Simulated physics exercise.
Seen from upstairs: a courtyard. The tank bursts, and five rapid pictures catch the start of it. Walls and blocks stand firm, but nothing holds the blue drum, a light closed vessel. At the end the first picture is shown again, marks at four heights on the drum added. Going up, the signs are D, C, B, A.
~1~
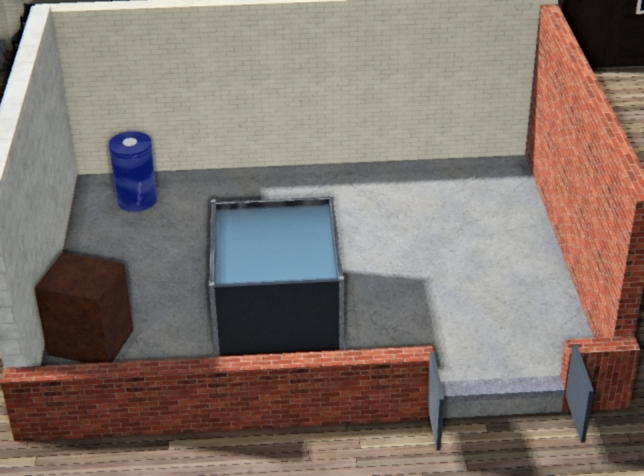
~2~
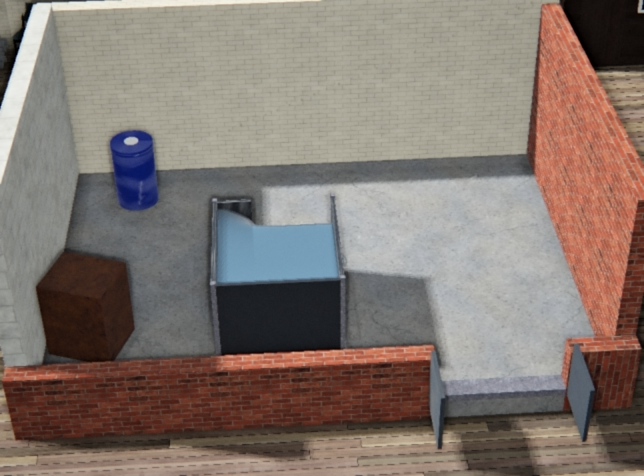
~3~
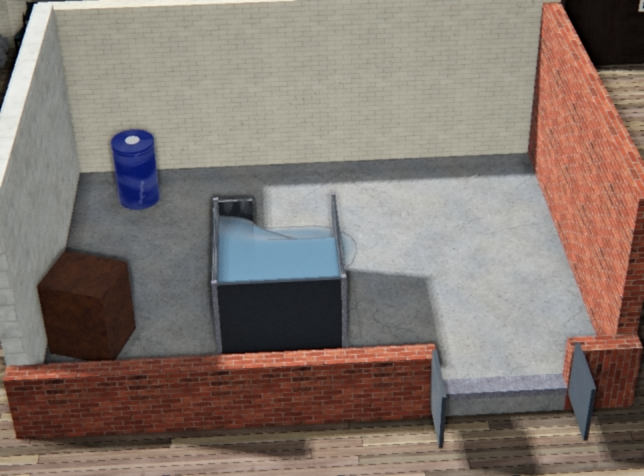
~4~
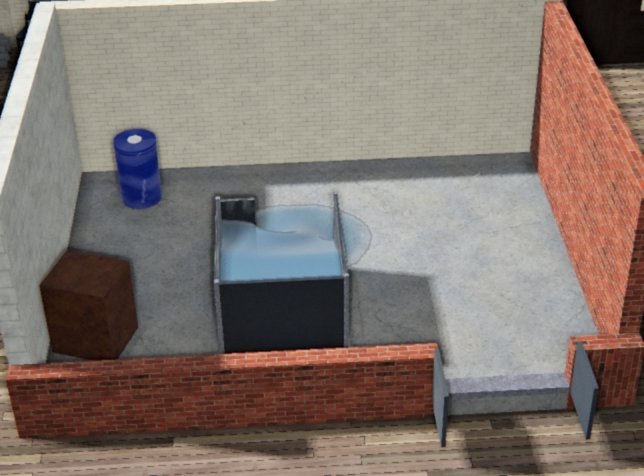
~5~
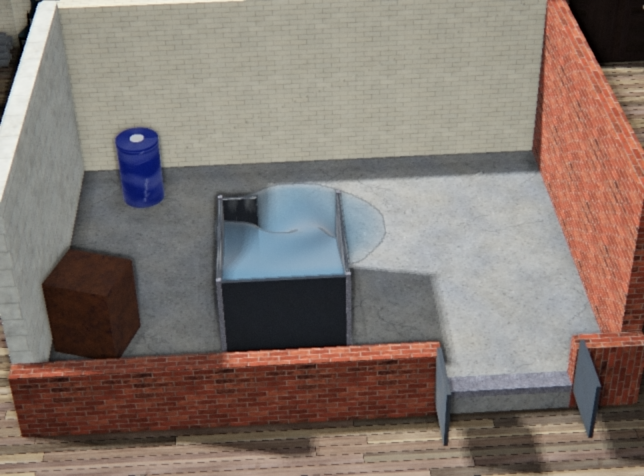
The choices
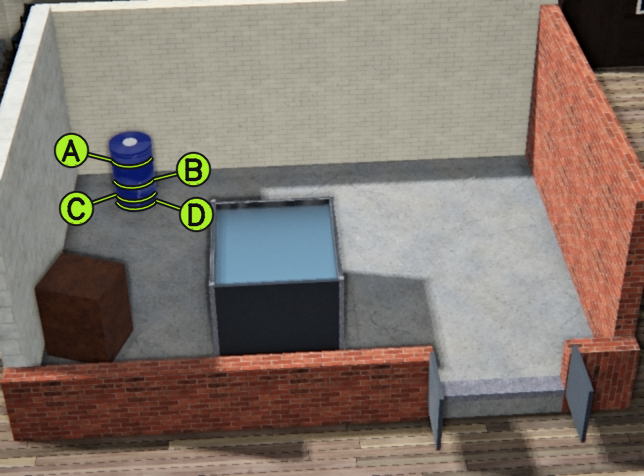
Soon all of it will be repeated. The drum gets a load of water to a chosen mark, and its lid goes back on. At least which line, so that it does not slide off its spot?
Choose B.
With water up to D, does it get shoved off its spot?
Yes, it does.
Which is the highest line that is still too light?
That would be C.
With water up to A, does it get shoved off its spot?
No.
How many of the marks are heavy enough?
Two.
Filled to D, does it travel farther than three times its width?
Yes, clearly.
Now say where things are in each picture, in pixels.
In the first picture, lid of the blue drum at (130, 142); tank full, its middle at (275, 245); open gate at (498, 346).
In the second picture, water covers 2 % of the ground, mostly out of sight from here.
In the third picture, water covers 4 % of the ground, mostly out of sight from here.
In the fourth picture, water covers 8 % of the ground, mostly out of sight from here.
In the fifth picture, lid of the blue drum at (137, 139); 12 % of the ground under water, its edge towards the drum at (277, 190).
In lime, A at (130, 166); B at (133, 188); C at (134, 201); D at (135, 209); from the bottom up D, C, B, A.
With A, it does not move.
With B, it does not move.
With C, it is pushed about its own width away.
With D, it is pushed about 5 times its own width away.
